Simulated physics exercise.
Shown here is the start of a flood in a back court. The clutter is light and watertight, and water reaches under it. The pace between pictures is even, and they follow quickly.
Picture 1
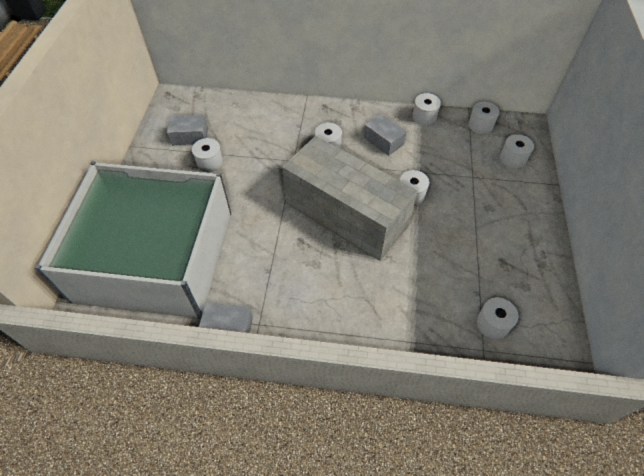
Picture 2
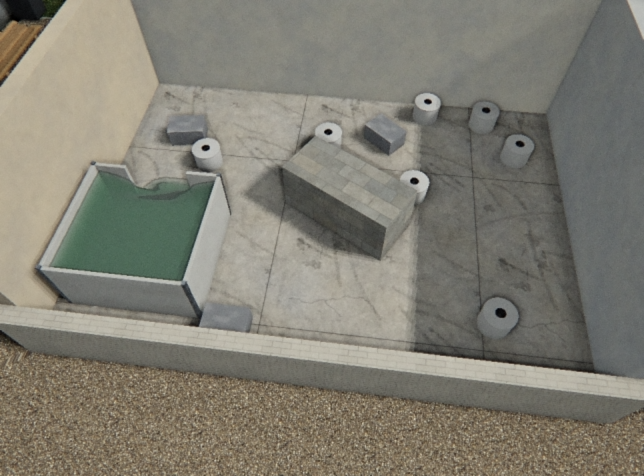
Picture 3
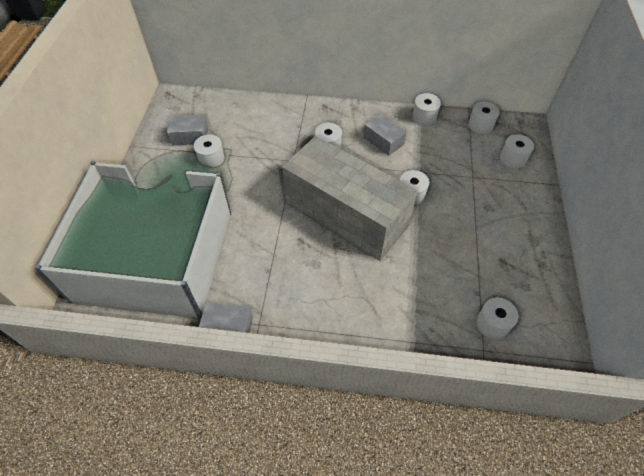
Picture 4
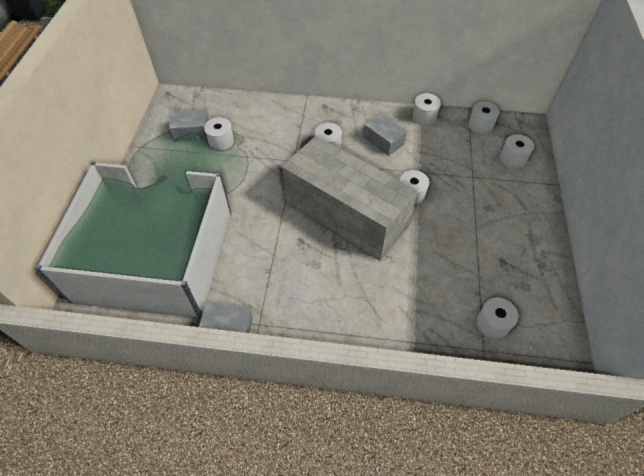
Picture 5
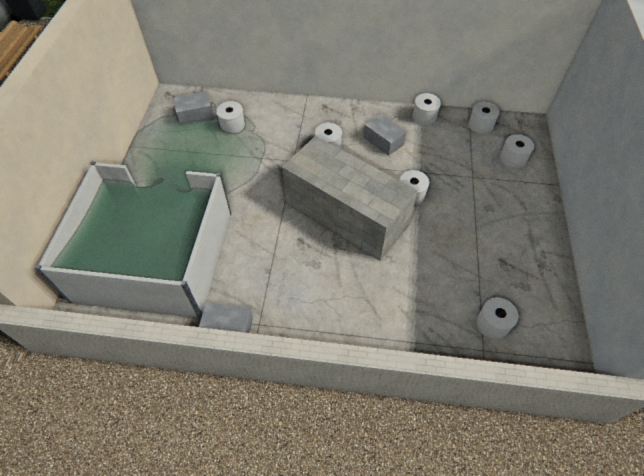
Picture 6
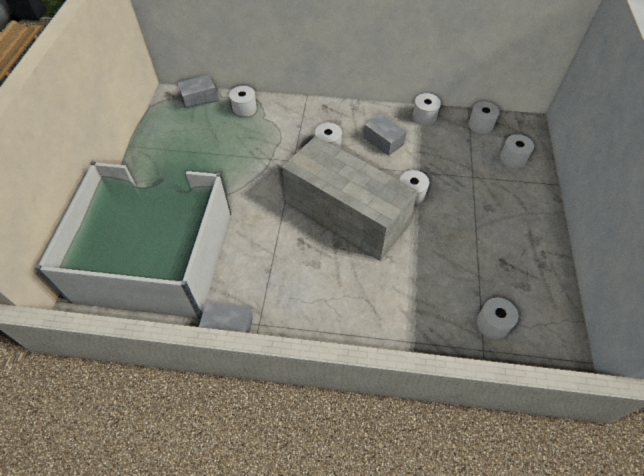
In a walled back court, green water spread through a gap in the back of a white-walled tank, and pushed a pale round tub and then a grey block a short way toward the back wall.
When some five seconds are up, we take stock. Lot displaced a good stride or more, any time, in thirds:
The portion knocked well out of place is two thirds or greater.
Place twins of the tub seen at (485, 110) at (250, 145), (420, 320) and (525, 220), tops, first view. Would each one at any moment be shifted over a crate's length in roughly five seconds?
Copy by copy, in order: Relocated, largely stays, relocated.
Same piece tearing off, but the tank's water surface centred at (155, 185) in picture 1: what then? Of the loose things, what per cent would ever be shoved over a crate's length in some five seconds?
It should come out close to 80 %.
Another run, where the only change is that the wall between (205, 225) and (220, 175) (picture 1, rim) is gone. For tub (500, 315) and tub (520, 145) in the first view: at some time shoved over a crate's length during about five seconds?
As listed: Shifted that much, yes.
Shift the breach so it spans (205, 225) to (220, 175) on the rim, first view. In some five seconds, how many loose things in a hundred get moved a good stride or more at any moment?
Result: Close to 40 %.
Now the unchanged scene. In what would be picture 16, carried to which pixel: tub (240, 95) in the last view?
Estimated position: Roughly (350, 85).
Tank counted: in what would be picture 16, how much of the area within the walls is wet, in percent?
My answer would be close to 40 per cent.
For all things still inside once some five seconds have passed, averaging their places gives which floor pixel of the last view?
Their average sits at about pixel (466, 242).
A moment on, 2 of 10 are well off their spots; 2 afloat.
Next, 3 of 10 are well off their spots; 2 afloat.
Later, 7 of 10 are well off their spots; 7 afloat.
In the end, 8 of 10 are well off their spots, and 8 have been at some point; 7 afloat.
